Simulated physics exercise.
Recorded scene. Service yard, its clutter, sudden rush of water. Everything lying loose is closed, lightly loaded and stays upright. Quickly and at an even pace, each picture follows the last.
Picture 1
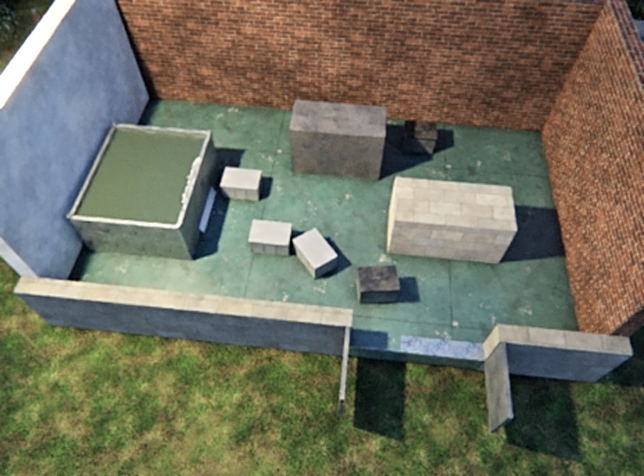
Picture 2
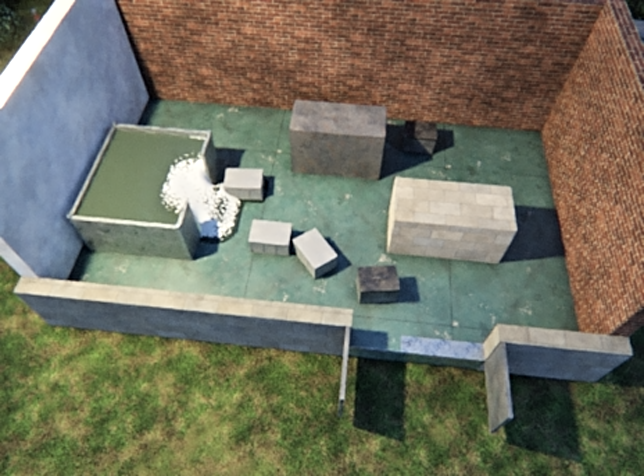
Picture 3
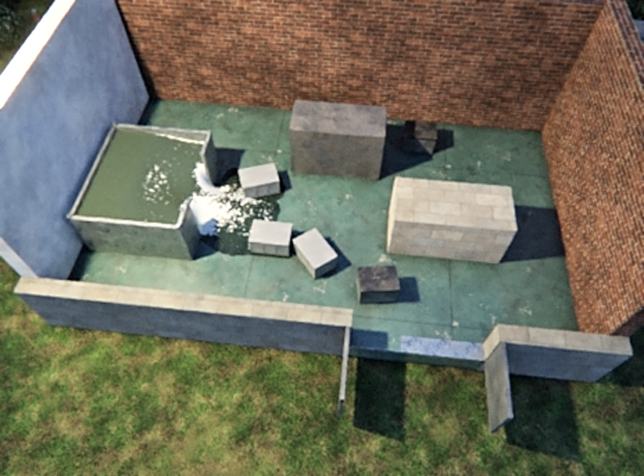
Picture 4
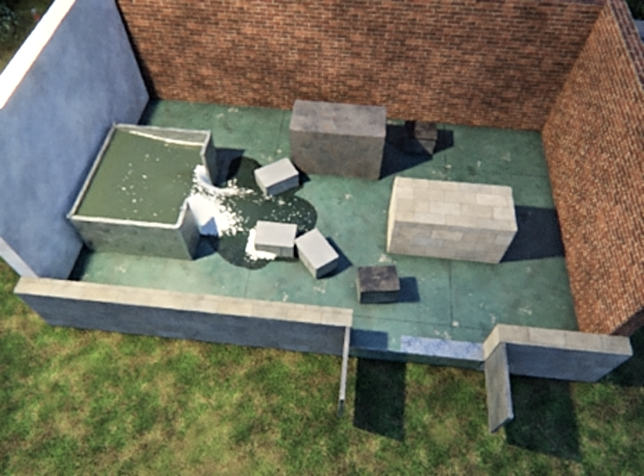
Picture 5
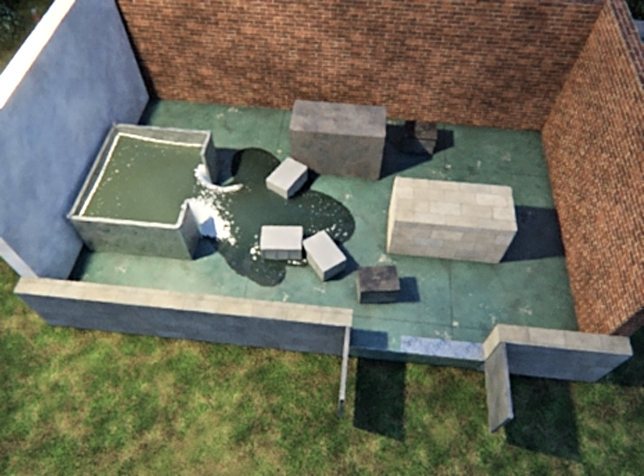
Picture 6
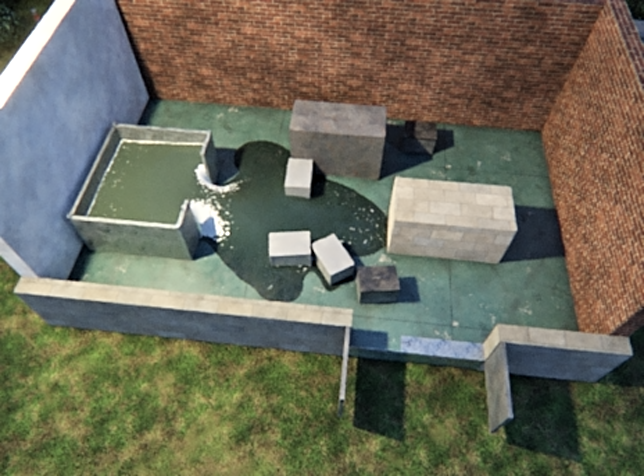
A raised tank of murky green water stands at the left of a walled yard seen from high above, with brick walls behind and at right and grass in front. Pale crates sit near it, with larger grey and cream blocks and two small dark boxes beyond. White water bursts from the tank's right side, spreads darkly across the floor, and pushes the pale crates rightward, while the camera stays still.
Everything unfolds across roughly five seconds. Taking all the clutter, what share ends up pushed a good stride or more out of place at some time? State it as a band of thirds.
Share shifted well: High, two thirds plus.
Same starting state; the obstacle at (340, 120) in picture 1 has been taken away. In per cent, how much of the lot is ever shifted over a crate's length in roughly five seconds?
Estimated share: Approx. 100 %.
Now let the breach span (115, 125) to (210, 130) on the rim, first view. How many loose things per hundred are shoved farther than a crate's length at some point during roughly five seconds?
80 percent, give or take.
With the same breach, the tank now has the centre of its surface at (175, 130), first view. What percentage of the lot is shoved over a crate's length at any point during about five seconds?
By my reckoning, about 100 per cent.
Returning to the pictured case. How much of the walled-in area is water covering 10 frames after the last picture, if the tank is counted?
Estimate: Close to 65 in a hundred.
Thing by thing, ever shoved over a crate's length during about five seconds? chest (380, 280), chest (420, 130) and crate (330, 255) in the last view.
Here's how it goes one after another: Traveled a good way, remained close and traveled a good way.
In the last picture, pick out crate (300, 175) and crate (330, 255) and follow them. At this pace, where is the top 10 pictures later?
Look around pixels (468, 162) and (463, 319).
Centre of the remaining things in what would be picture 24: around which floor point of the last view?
The average sits close to (492, 188).
A moment on, 3 of 5 are well off their spots; 2 afloat.
Next, 4 of 5 are well off their spots; 2 afloat.
Later, 4 of 5 are well off their spots; 2 afloat.
In the end, 4 of 5 are well off their spots, and 4 have been at some point; 3 afloat.
